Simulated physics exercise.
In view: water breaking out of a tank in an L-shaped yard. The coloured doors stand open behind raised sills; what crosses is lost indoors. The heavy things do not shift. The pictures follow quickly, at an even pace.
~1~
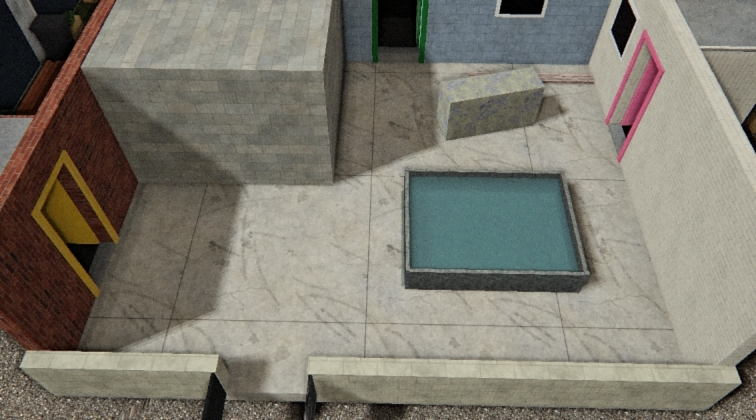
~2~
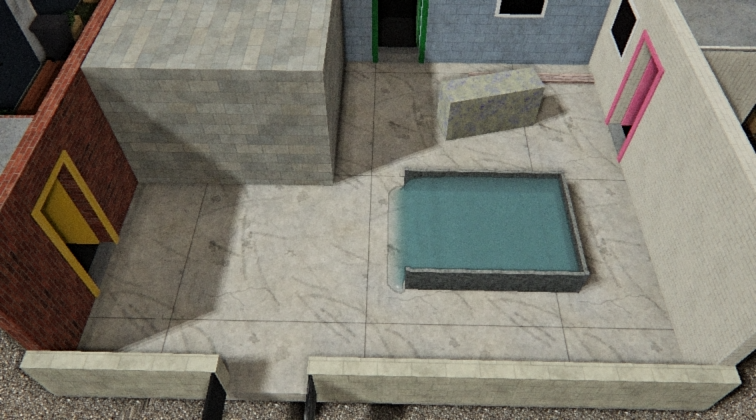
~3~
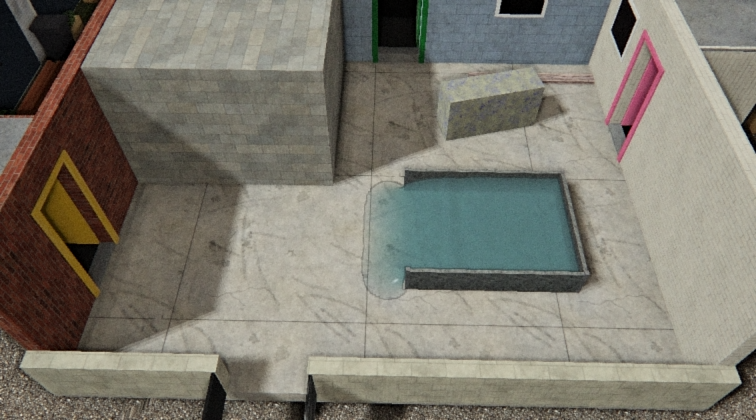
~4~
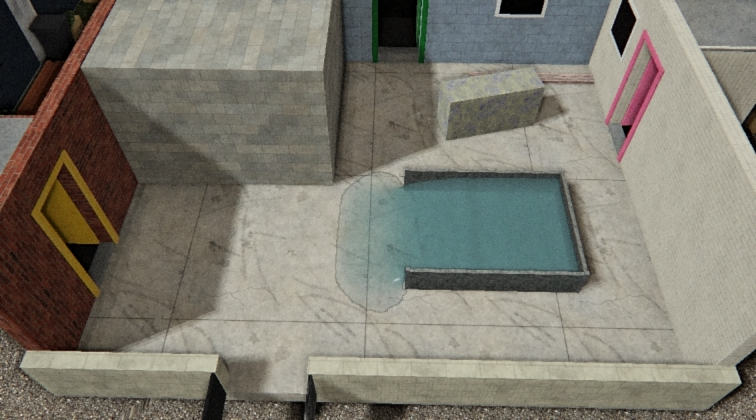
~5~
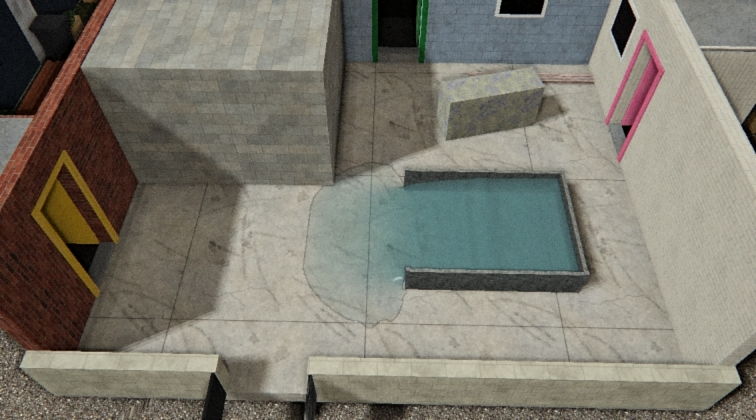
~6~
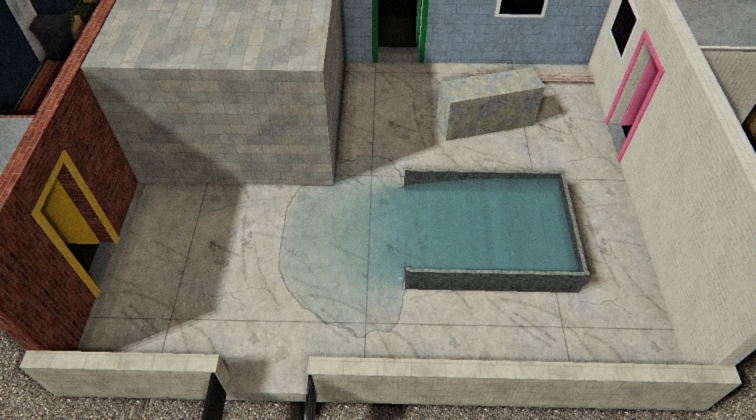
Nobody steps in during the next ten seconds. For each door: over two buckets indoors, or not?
The pink door admits no more than that; the green door admits no more than that; the yellow door lets in a lot.
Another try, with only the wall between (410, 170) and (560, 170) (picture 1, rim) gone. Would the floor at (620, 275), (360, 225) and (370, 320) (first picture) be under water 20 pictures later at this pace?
In turn: No water, dry, dry.
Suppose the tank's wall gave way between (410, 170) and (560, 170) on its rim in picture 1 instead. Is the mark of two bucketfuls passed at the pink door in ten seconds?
Pink door is over.
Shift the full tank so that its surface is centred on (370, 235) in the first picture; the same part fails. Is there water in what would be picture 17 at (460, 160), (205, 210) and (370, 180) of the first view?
One after the other: Free of water, covered, free of water.
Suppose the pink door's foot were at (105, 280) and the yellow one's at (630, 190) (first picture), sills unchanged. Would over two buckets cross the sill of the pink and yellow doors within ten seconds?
The pink door floods, the yellow door stays under.
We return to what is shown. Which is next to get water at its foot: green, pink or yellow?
It is the door marked yellow.
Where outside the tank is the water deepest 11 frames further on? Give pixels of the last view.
At about (136, 190).
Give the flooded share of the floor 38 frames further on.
Close to 50 %.
A moment on, water covers 25 % of the floor; the pink door not reached, the green door not reached, the yellow door not reached.
Next, water covers 40 % of the floor; the pink door not reached, the green door not reached, the yellow door wet at the sill, nothing in.
Then, water covers 50 % of the floor; the pink door not reached, the green door wet at the sill, nothing in, the yellow door over two buckets in.
Later, water covers 50 % of the floor; the pink door not reached, the green door wet at the sill, nothing in, the yellow door far over two buckets in.
In the end, water covers 75 % of the floor; the pink door not reached, the green door wet at the sill, nothing in, the yellow door far over two buckets in.
